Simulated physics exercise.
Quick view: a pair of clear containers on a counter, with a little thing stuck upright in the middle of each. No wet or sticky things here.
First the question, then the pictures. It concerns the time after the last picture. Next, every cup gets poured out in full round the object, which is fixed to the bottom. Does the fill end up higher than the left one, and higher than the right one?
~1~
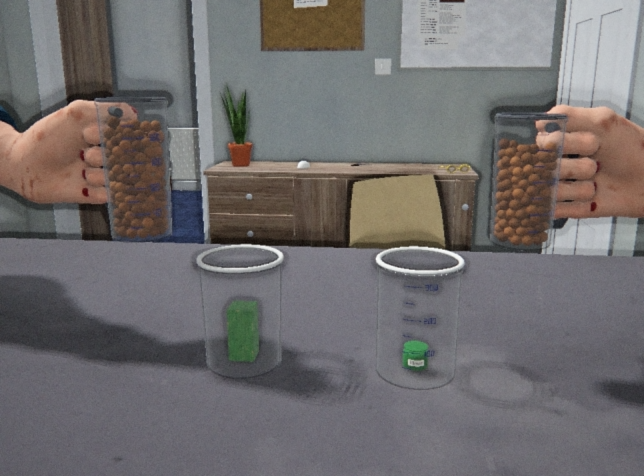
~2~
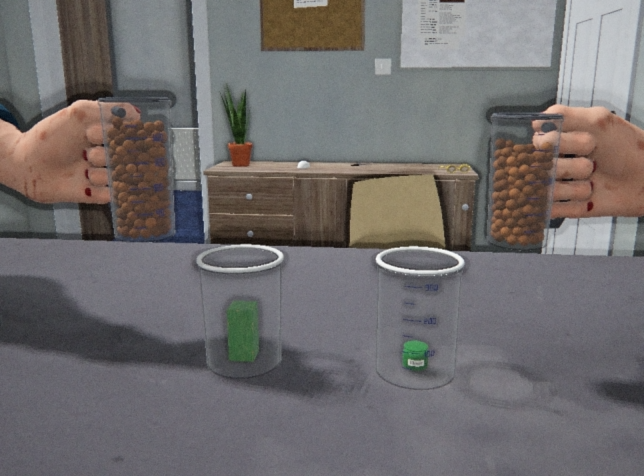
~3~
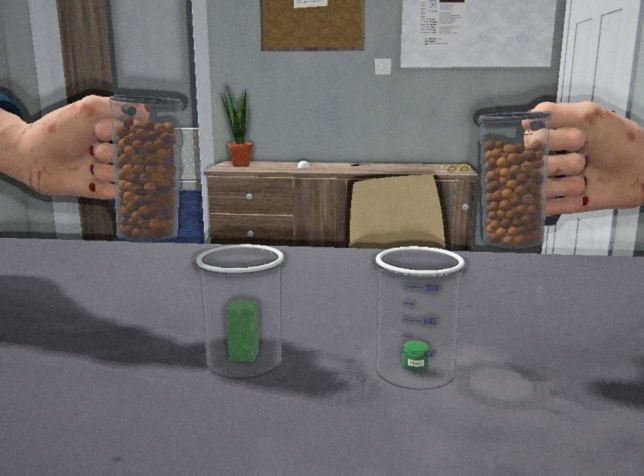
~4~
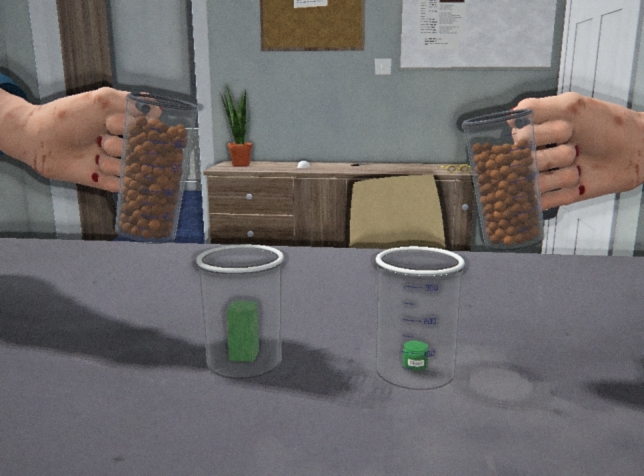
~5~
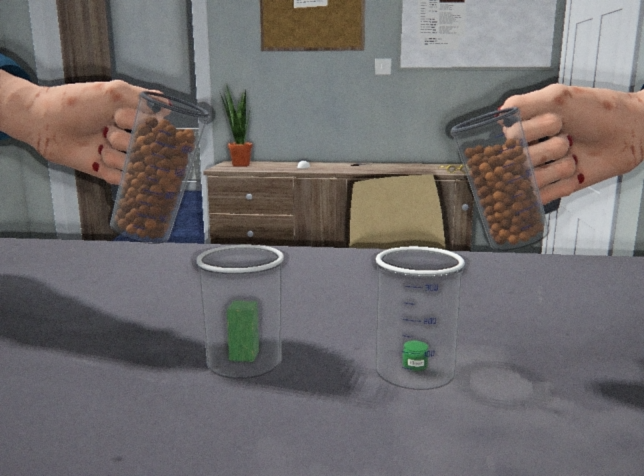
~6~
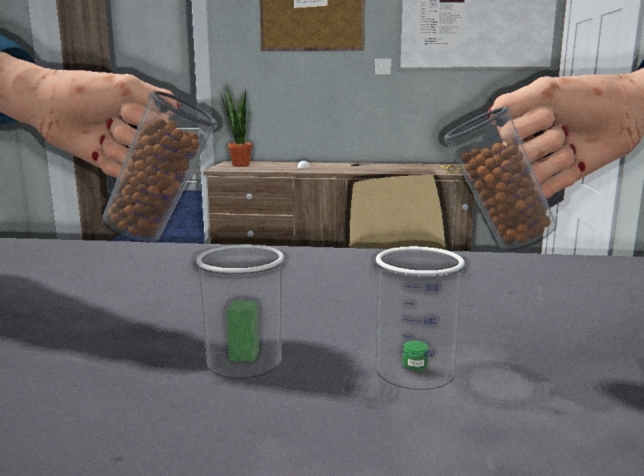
Left: Yes, fill goes over; right: Yes, fill goes over.
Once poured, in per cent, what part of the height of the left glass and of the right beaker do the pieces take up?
Left side: 75 %; right side: 40 %.
Then, 0.55 s later than the last frame, left glass empty, all of its cupful still in the cup; right beaker empty, all of its cupful still in the cup.
Then, 1.13 s later than the last frame, left glass nearly empty, nearly all of its cupful still in the cup; right beaker nearly empty, nearly all of its cupful still in the cup.
Then, 1.82 s later than the last frame, left glass two thirds full, none of its cupful still in the cup; right beaker a third full, none of its cupful still in the cup.
When it is over, left glass three quarters full (surface near (241, 285)), nothing beside it; right beaker a third full (surface near (417, 324)), nothing beside it; the left thing is covered; the right thing is covered.
